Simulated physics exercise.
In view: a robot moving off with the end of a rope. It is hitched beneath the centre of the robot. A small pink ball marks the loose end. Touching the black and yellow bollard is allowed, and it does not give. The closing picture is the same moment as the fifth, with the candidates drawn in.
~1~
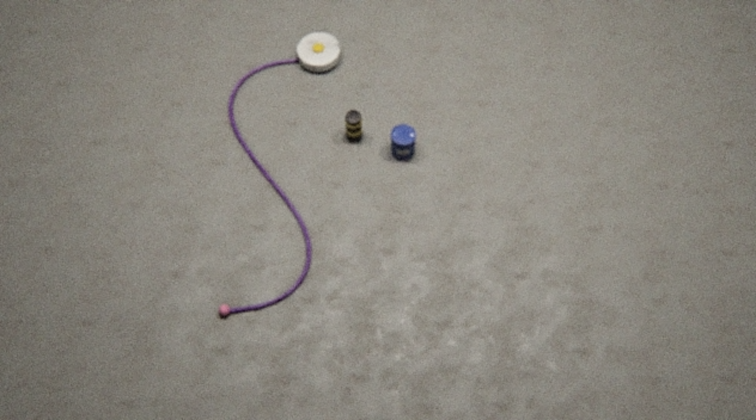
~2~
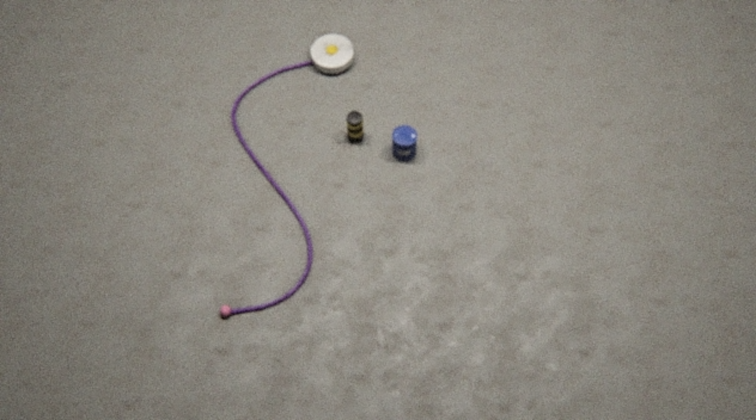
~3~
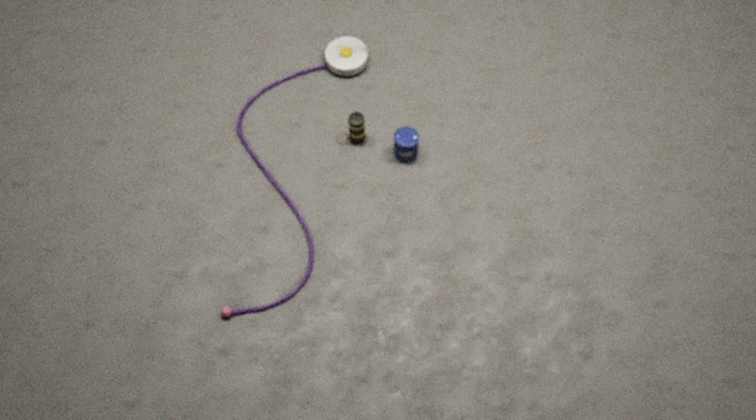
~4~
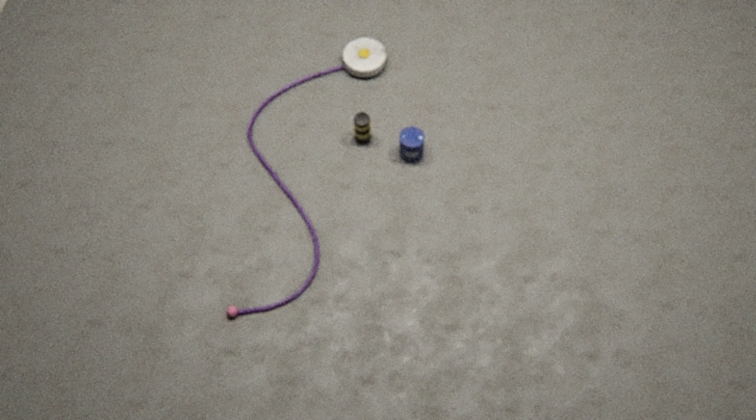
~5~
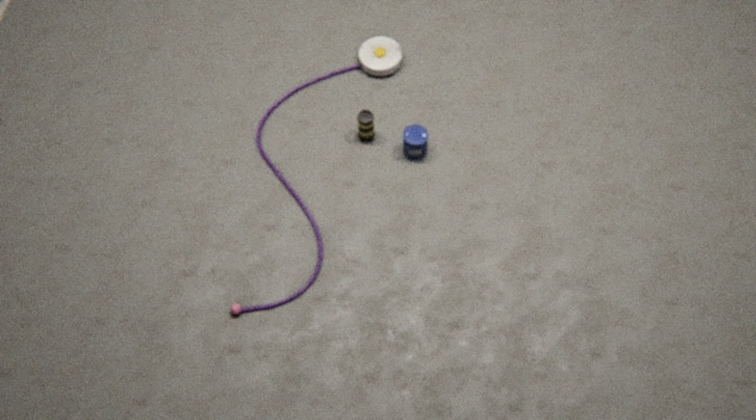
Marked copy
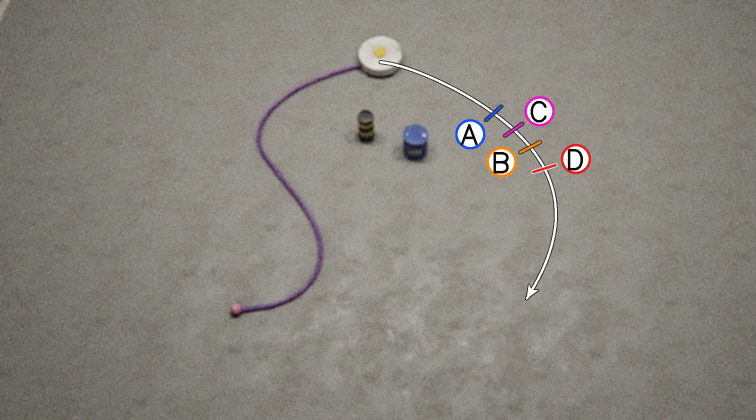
At the start, a round white robot with a yellow centre sits at the upper left of a blue keg and a small black and yellow bollard, a purple rope curving down to its pink end. The robot slides right, drawing the rope's upper part along, while the lower end barely shifts.
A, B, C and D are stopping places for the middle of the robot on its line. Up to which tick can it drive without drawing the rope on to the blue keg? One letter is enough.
Up to mark D.
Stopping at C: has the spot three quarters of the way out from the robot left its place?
No.
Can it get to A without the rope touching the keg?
Yes.
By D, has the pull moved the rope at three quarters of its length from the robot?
Yes.
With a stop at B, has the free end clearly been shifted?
By then, no.
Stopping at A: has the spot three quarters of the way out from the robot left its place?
No.
On the copy, A at (494, 113); B at (530, 147); C at (514, 130); D at (544, 169); the route from (381, 62) via (528, 145) to (527, 299).
On D. First, robot (447, 80), middle of the rope (284, 170), free end (236, 309).
Then, robot (507, 118), middle of the rope (311, 166), free end (236, 309).
Finally, robot (546, 164), middle of the rope (351, 149), free end (241, 309); only the bollard has been touched, if anything.
By contrast, A is safe but short; B is safe but short; C is safe but short.
